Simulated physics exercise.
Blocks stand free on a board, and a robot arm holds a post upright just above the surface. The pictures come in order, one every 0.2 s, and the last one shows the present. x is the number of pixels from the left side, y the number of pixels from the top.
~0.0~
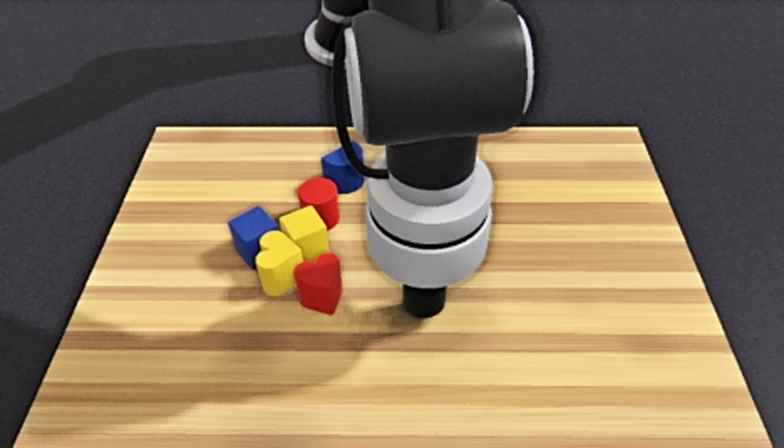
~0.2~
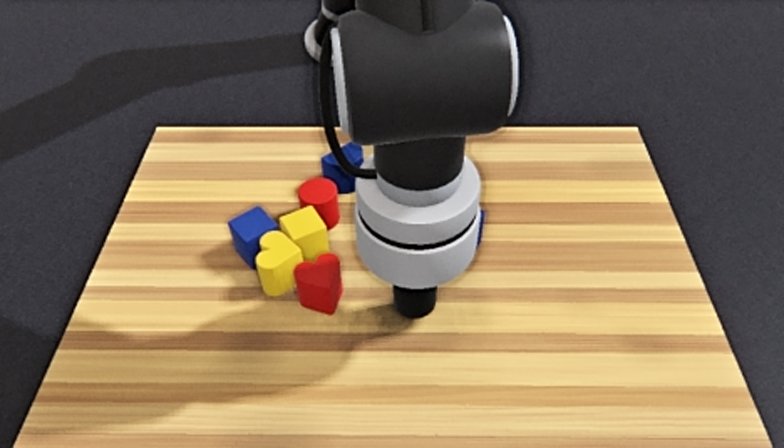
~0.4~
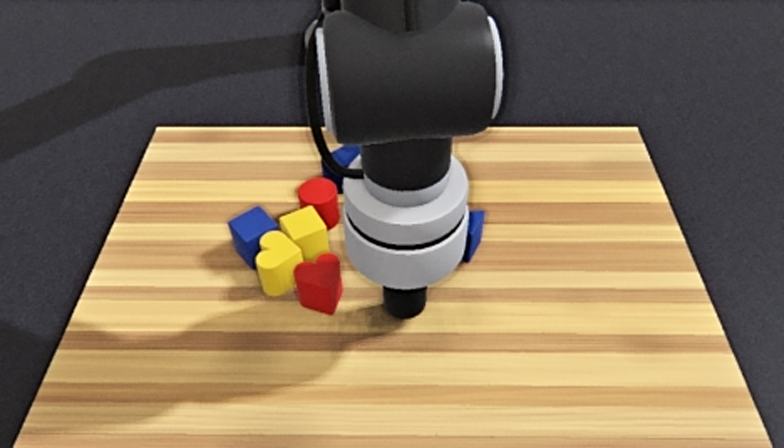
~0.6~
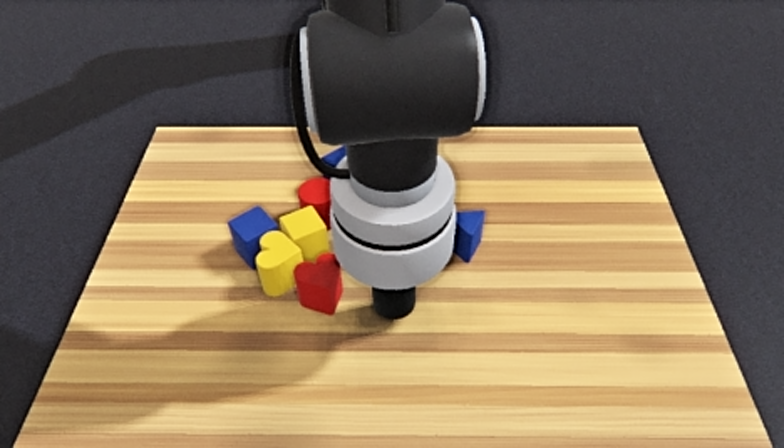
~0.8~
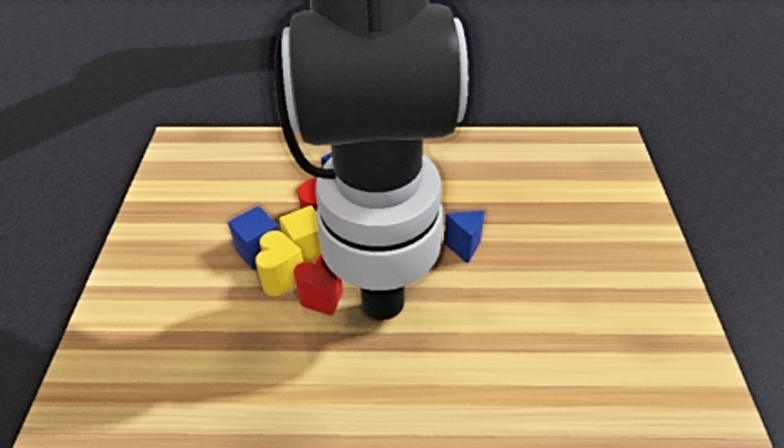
A robot arm moves its black post slowly left toward the still, colored blocks.
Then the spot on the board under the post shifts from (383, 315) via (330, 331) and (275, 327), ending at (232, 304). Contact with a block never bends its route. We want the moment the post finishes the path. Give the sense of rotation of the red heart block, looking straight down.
Looking down on the board, it turns clockwise.
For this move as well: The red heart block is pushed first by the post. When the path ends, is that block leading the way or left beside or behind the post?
At that point it is off to one side or behind.
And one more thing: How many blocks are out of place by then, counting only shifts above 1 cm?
One block shifts.
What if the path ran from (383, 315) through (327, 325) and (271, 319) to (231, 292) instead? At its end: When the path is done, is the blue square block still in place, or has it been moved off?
The blue square block will be pushed away from where it stands.
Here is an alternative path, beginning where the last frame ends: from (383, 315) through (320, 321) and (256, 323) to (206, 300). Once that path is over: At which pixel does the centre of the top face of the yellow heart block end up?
My best guess is (265, 236).
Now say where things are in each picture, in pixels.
The first frame shows lower end of the post (424, 301), tops of blocks, yellow heart block (276, 249), red heart block (319, 270).
The second frame shows post (415, 302), blocks as before.
The third frame shows post (405, 302), blocks as before.
The fourth frame shows post (394, 303), blocks as before.
The fifth frame shows post (383, 303), yellow heart block (276, 249), red heart block (319, 270).
On the path given first. One third of the way, post (328, 319); red heart block (312, 270), turned 25° clockwise.
Two thirds of the way, post (271, 315); red heart block (299, 271), turned 90° clockwise.
At the end, post (228, 292); yellow heart block not moved; red heart block (299, 271), turned 90° clockwise.
